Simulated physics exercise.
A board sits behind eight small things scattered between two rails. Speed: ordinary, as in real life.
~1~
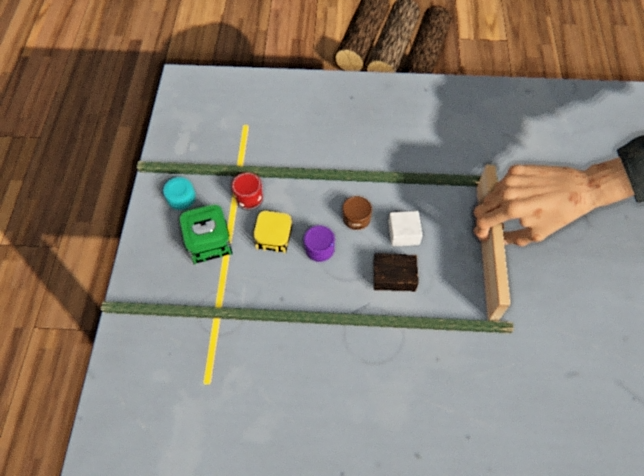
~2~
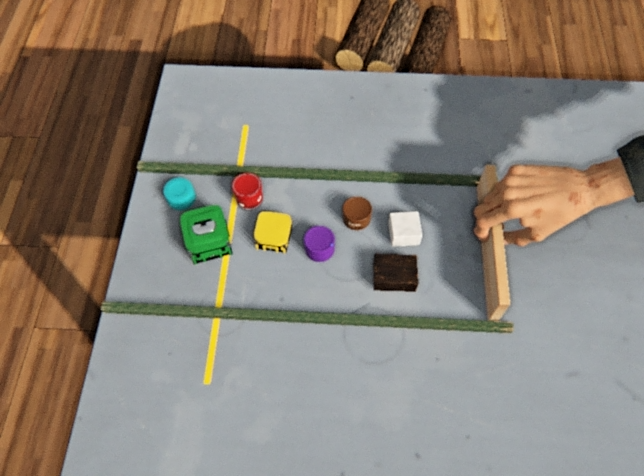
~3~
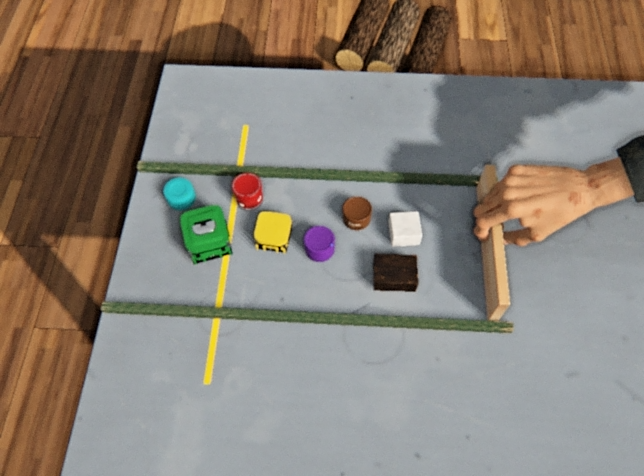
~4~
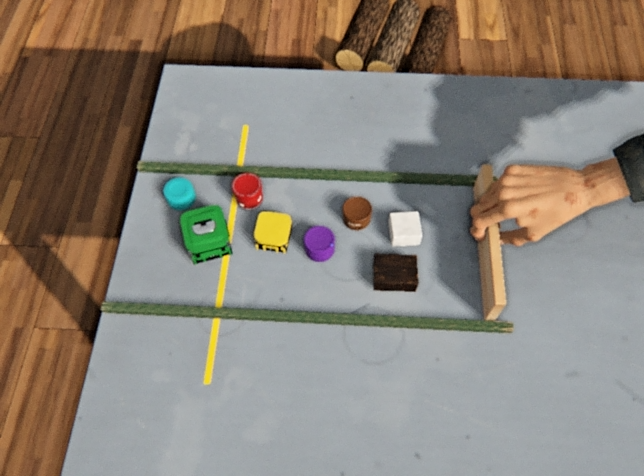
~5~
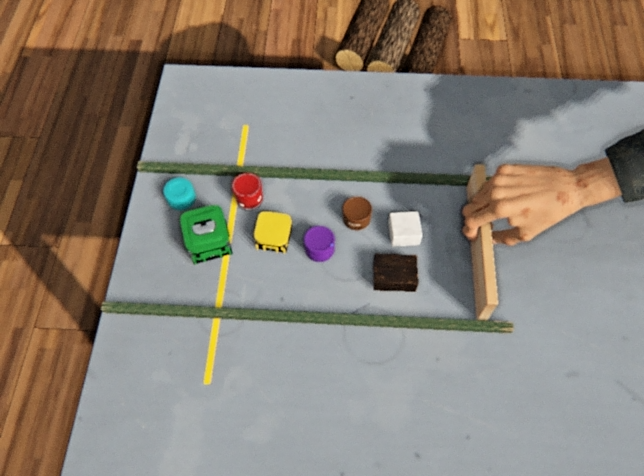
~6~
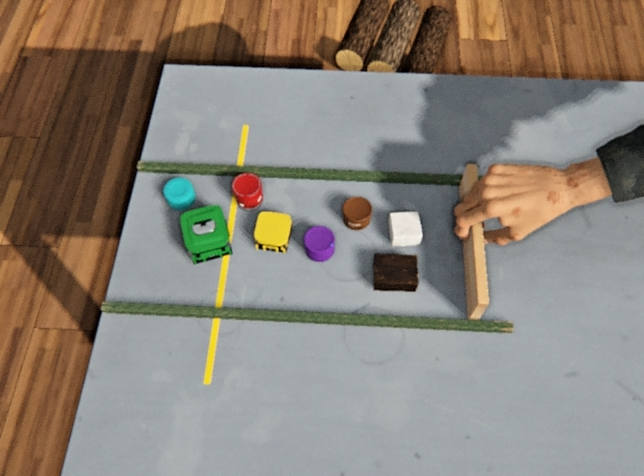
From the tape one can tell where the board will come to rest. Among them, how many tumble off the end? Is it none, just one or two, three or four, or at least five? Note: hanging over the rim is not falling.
Missing from the table at the end: None.
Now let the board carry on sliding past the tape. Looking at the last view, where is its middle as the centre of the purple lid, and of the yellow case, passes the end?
Around (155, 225), then around (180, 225).
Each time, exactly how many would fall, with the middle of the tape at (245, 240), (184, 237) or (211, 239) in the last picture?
In that order 0, 1 and 0.
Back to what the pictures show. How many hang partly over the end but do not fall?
The count would be 1.
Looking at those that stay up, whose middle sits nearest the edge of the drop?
Green case.
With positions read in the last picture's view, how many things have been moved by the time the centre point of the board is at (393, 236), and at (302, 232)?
The count is 3 at the first point and 7 at the second.
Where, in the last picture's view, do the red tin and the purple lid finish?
The red tin settles near (219, 181); as for the purple lid, near (186, 236).
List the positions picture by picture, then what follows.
The first frame shows turquoise lid (180, 194); green case (207, 234); red tin (248, 192); board (492, 241); tape (229, 239).
The second frame shows green case (207, 234); brown tub (357, 214).
The third frame shows red tin (248, 192); purple lid (320, 244).
The fourth frame shows turquoise lid (180, 194); board (488, 241).
The fifth frame shows green case (207, 234); black block (395, 273).
The sixth frame shows turquoise lid (180, 194); green case (207, 234); red tin (248, 192); board (473, 240); tape (229, 239).
Soon after, none off yet; turquoise lid at rest near (180, 194); green case at rest near (207, 234); red tin at rest near (248, 192).
In the end, the number that fall off is zero.
